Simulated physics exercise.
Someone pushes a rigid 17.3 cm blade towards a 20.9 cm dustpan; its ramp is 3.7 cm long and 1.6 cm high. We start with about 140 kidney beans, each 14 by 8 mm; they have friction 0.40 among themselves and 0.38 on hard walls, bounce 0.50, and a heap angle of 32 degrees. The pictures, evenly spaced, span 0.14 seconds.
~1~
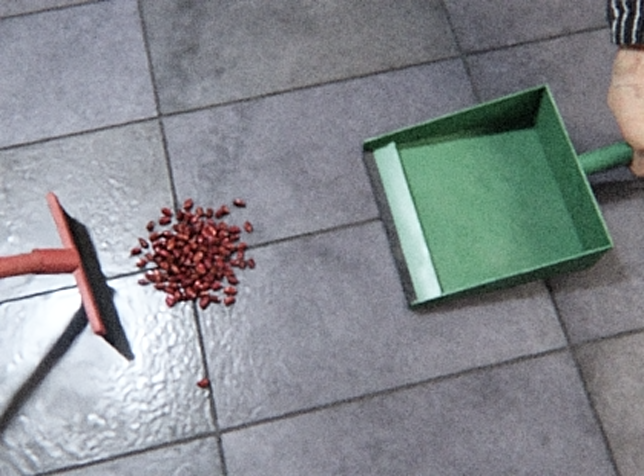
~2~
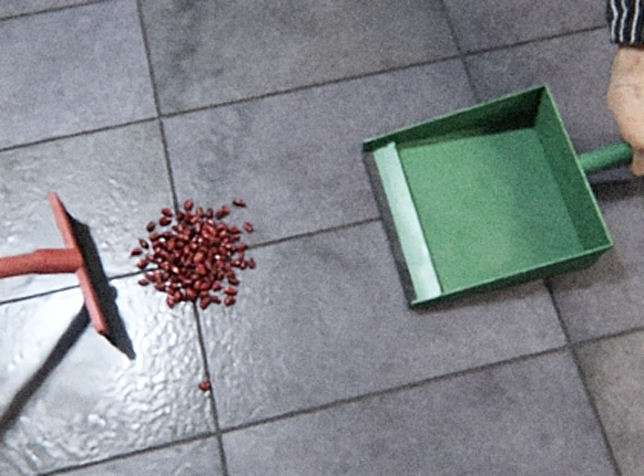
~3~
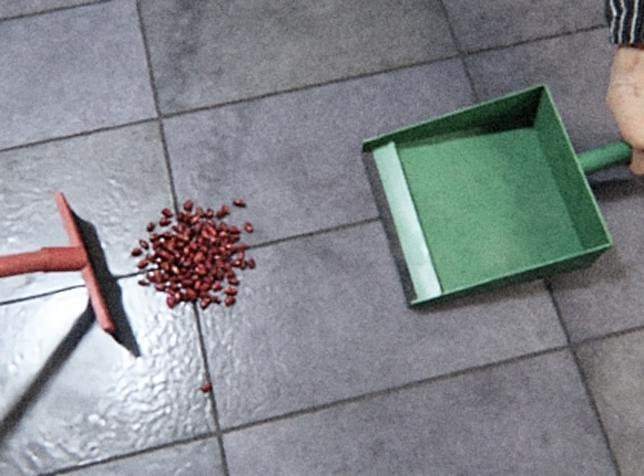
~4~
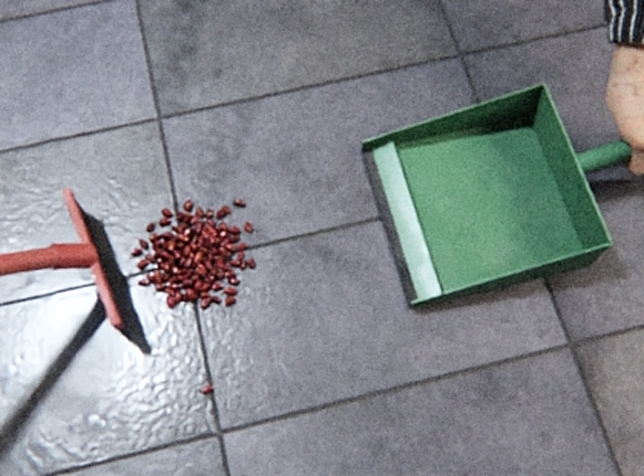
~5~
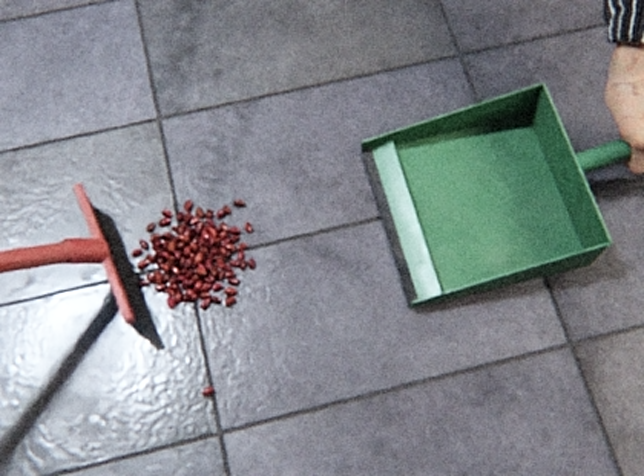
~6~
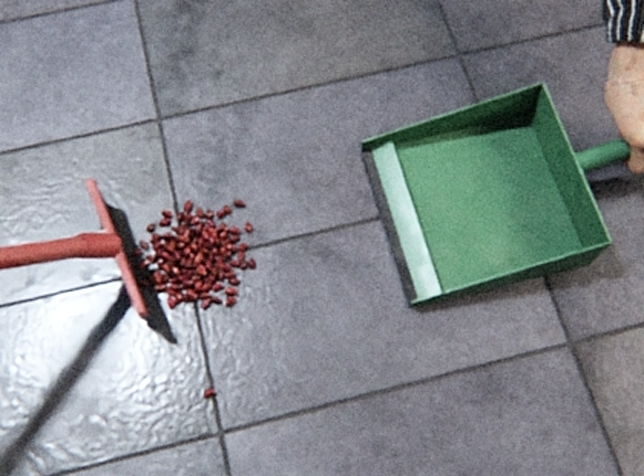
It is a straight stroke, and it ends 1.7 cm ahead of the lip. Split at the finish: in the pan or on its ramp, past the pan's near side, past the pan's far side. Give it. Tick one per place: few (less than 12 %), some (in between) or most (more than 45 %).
Pan - some; near side - few; far side - some.
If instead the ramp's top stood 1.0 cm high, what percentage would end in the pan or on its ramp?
Then around 25 percent, ramp counted.
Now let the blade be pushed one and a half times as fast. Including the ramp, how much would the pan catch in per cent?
Some 25 %.
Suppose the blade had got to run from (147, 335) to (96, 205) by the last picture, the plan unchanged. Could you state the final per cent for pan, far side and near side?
You'd see pan at 0, far at 5 and near at 5.
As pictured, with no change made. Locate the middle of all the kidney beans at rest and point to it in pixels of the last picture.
When it all comes to rest, the middle is near (367, 176).
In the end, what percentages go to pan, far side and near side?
Final shares - pan: 25%, near side: 0%, far side: 30%.
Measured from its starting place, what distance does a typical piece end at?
I'd say near 24 cm.
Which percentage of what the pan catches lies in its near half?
I'd put it at around 0 per cent.
Then, 0.28 s after the last picture, middle of the blade 17 cm from the lip; 0 % over the lip, far side 10 %, near side 0 %.
Then, 0.46 s after the last picture, middle of the blade 8 cm from the lip; 0 % over the lip, far side 20 %, near side 0 %.
Then, 0.76 s after the last picture, middle of the blade 3 cm from the lip; 25 % over the lip, far side 30 %, near side 0 %.
In the end, pan 25 %, near side 0 %, far side 30 %, in front of the lip or behind the blade 45 %.
